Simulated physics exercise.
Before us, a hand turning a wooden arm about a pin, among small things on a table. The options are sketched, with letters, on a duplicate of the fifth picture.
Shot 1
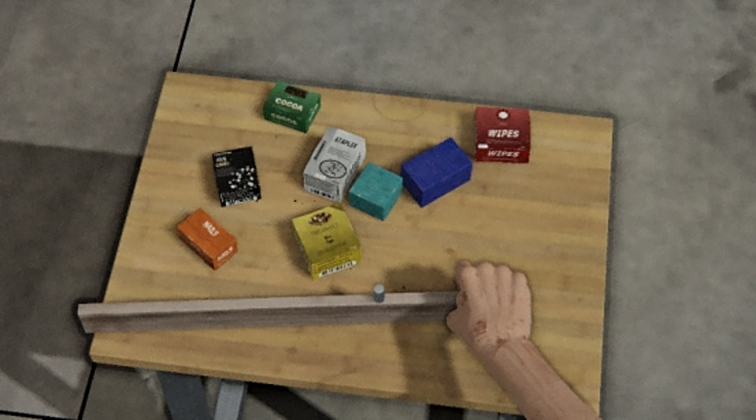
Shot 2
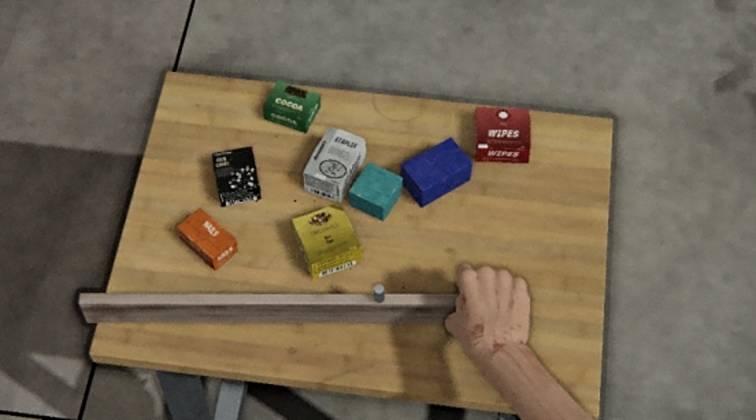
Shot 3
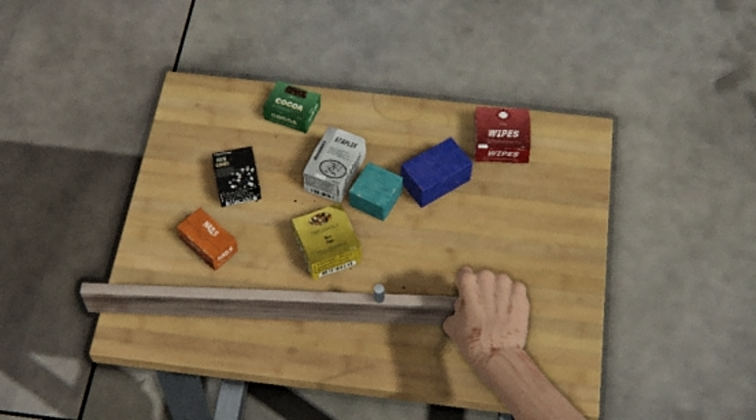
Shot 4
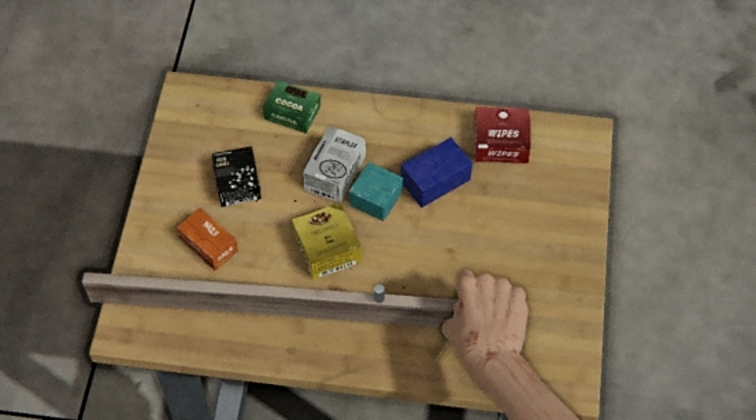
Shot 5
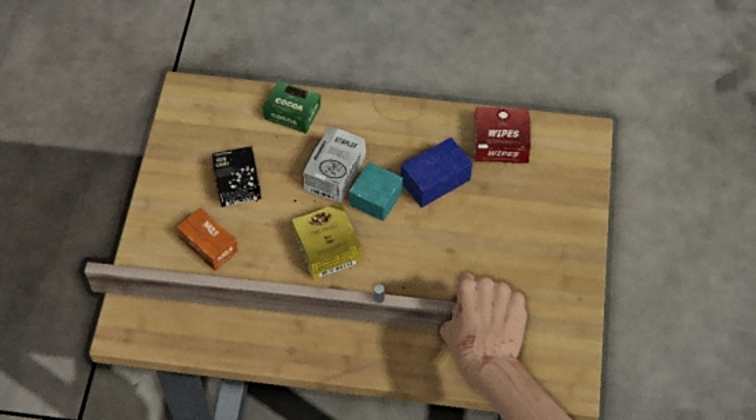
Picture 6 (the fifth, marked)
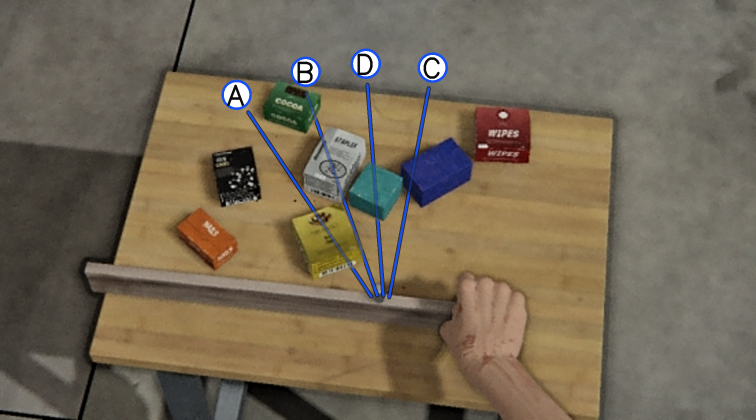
The clip shows a hand at the right end of a wooden arm on a table of small boxes and packets, turning it slightly about a pin so its left end moves a little upward toward the orange box.
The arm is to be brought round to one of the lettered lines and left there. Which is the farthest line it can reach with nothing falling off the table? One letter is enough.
Stop at A.
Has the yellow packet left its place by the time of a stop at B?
Yes.
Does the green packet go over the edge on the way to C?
By then, yes.
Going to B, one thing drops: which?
The green packet.
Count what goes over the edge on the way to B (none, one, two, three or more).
By then, one.
On the marked copy, A at (307, 200); B at (340, 190); C at (410, 187); D at (375, 185).
Taking A. A third of the way, arm (243, 239); orange box (218, 220); green packet (292, 107).
Two thirds of the way, arm (275, 204); black packet (270, 141); orange box (263, 180).
When it is over, arm (304, 186); green packet (300, 88); black packet (301, 119); nothing has fallen.
As for the rest, B drops the green packet; C drops the green packet; D drops the green packet.
